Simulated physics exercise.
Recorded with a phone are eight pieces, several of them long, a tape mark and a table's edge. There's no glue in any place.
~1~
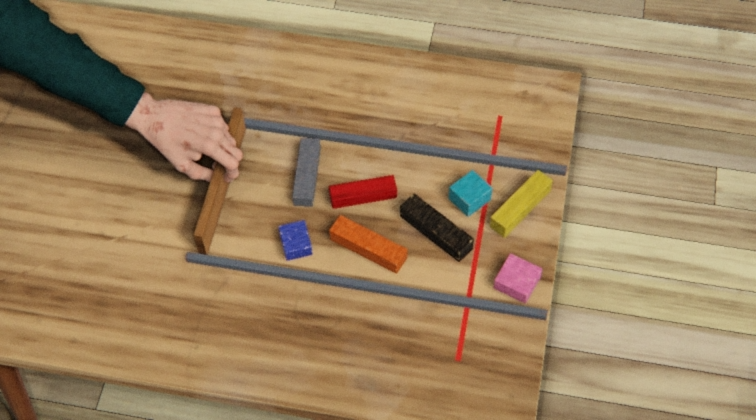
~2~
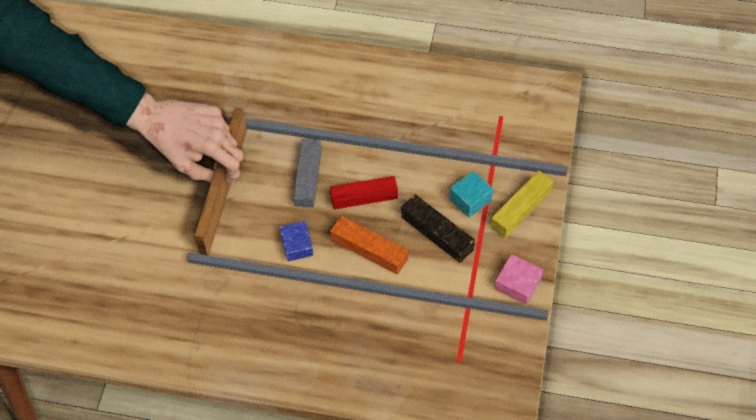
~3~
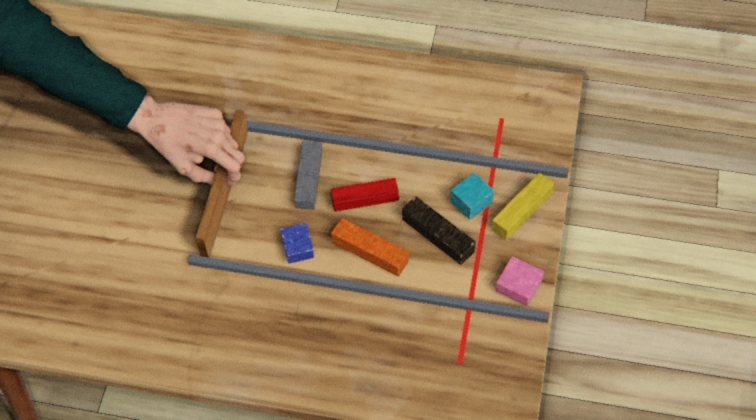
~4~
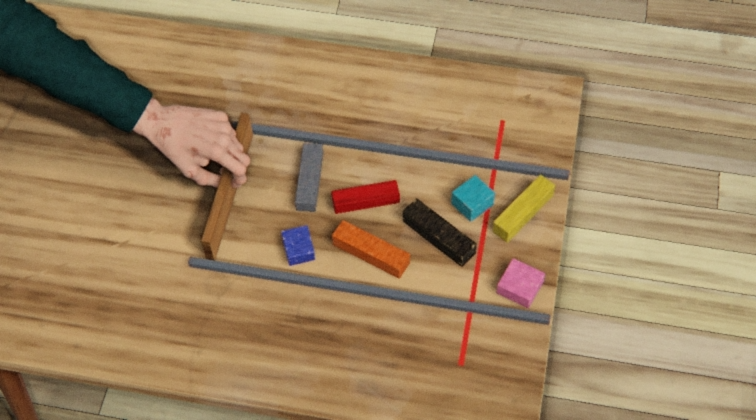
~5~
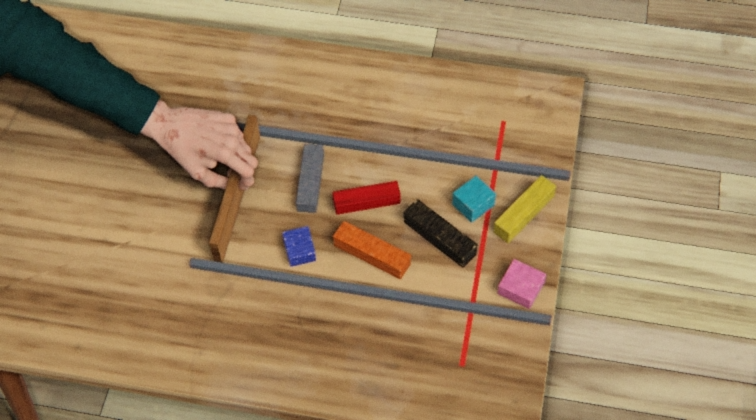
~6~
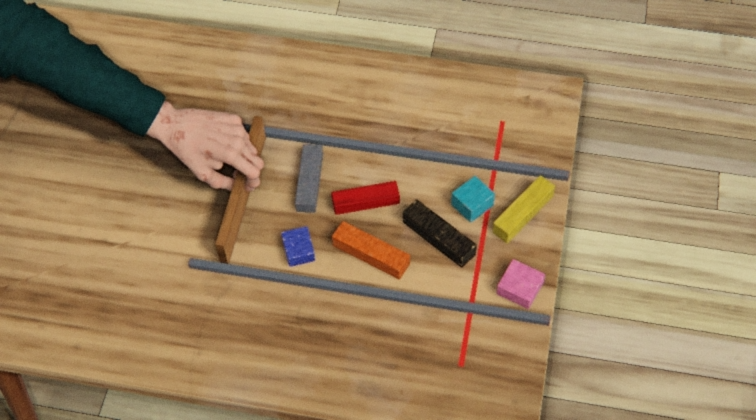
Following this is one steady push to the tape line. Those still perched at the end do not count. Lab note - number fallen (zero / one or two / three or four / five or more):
The number going over the edge will be one or at most two.
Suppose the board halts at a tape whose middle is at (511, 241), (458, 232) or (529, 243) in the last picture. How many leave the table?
In that order 4, 0 and 5.
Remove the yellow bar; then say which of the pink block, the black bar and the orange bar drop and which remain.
Note: Pink block is off by the end; black bar is on by the end; orange bar is on by the end.
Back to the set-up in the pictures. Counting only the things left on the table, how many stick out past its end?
My count gives 1.
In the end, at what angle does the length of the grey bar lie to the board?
Some 0 degrees.
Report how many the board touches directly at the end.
So the total is 3.
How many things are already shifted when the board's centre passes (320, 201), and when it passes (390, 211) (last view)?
Respectively 3 and 5.
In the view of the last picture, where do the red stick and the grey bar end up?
I'd say approximately (519, 198) and then (497, 207).
Soon after, none off yet; pink block at rest near (521, 284); yellow bar at rest near (524, 209); turquoise block at rest near (473, 199).
Then, none off yet; pink block moved about its own width near (543, 293); yellow bar moving near (533, 213); turquoise block moved about its own width near (512, 200).
At rest, the number that fall off is one or two; fallen, yellow bar and pink block.
